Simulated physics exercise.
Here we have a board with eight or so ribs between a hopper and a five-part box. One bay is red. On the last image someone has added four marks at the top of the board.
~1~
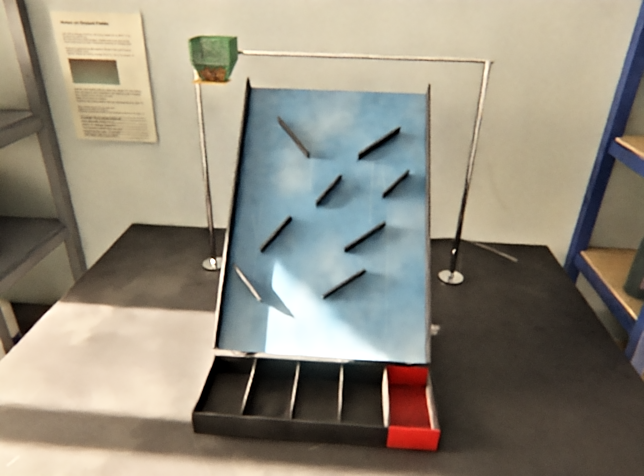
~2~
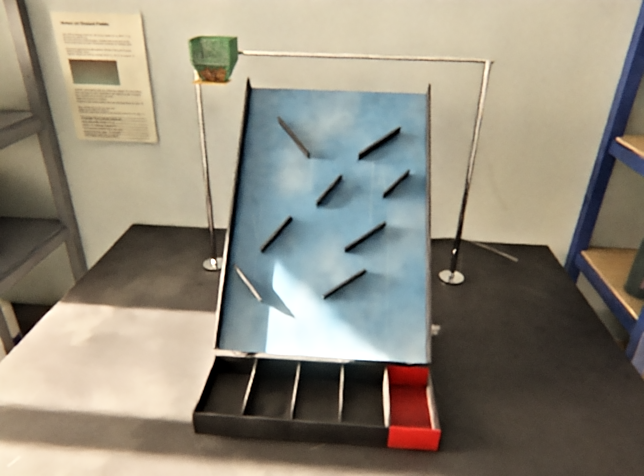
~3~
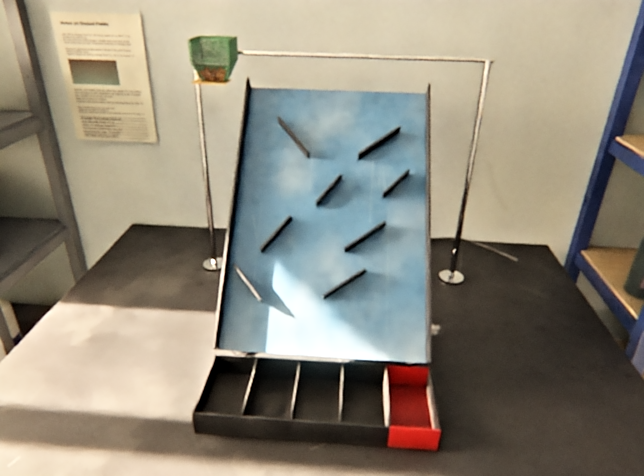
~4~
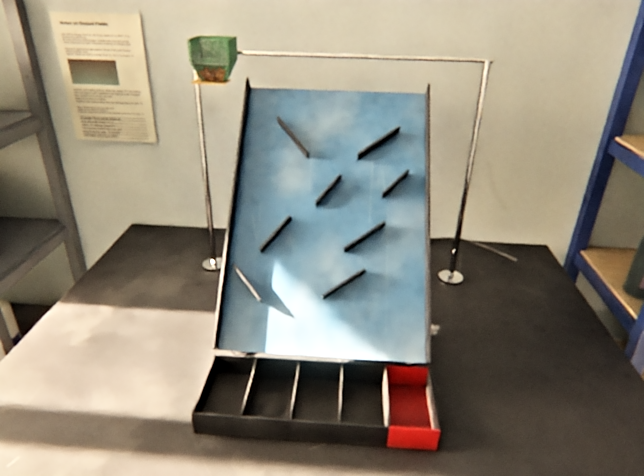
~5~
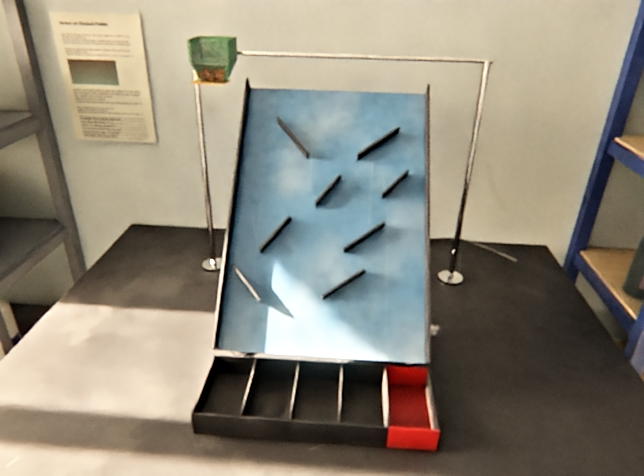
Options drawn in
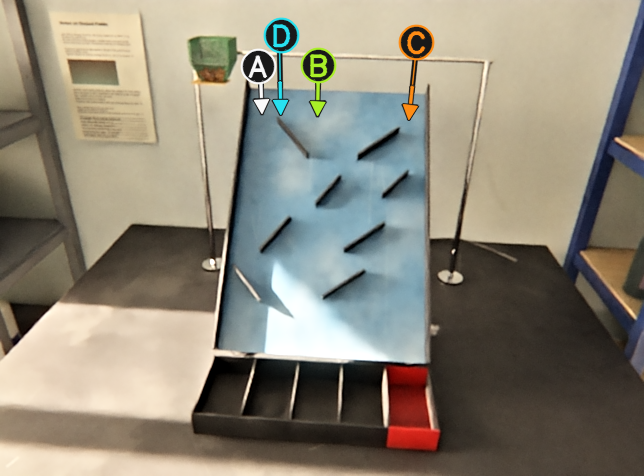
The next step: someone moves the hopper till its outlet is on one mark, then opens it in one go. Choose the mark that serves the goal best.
C beats the others.
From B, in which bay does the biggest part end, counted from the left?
The second.
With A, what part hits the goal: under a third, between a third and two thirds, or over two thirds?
It is under a third.
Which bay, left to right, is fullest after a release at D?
The second from the left.
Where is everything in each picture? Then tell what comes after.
In the first picture, hopper at (216, 72), cereal balls, door shut.
In the second picture, ribs (278, 116) to (308, 153), (359, 154) to (400, 126), (316, 202) to (341, 174).
In the third picture, ribs (384, 193) to (409, 169), (260, 249) to (290, 215), (345, 248) to (386, 221).
In the fourth picture, ribs (233, 264) to (260, 300), (322, 296) to (365, 269).
In the fifth picture, red bay at (413, 438), number 5 of 5 from the left.
On the marked copy, mark A meets the board at (261, 108); mark B meets the board at (317, 110); mark C meets the board at (409, 114); mark D meets the board at (280, 109).
For mark A, none in the red bay, all in other bays.
For mark B, none in the red bay, all in other bays.
For mark C, about half in the red bay, about a third in other bays, a small part outside the box.
For mark D, none in the red bay, nearly all in other bays, a stray few outside the box.
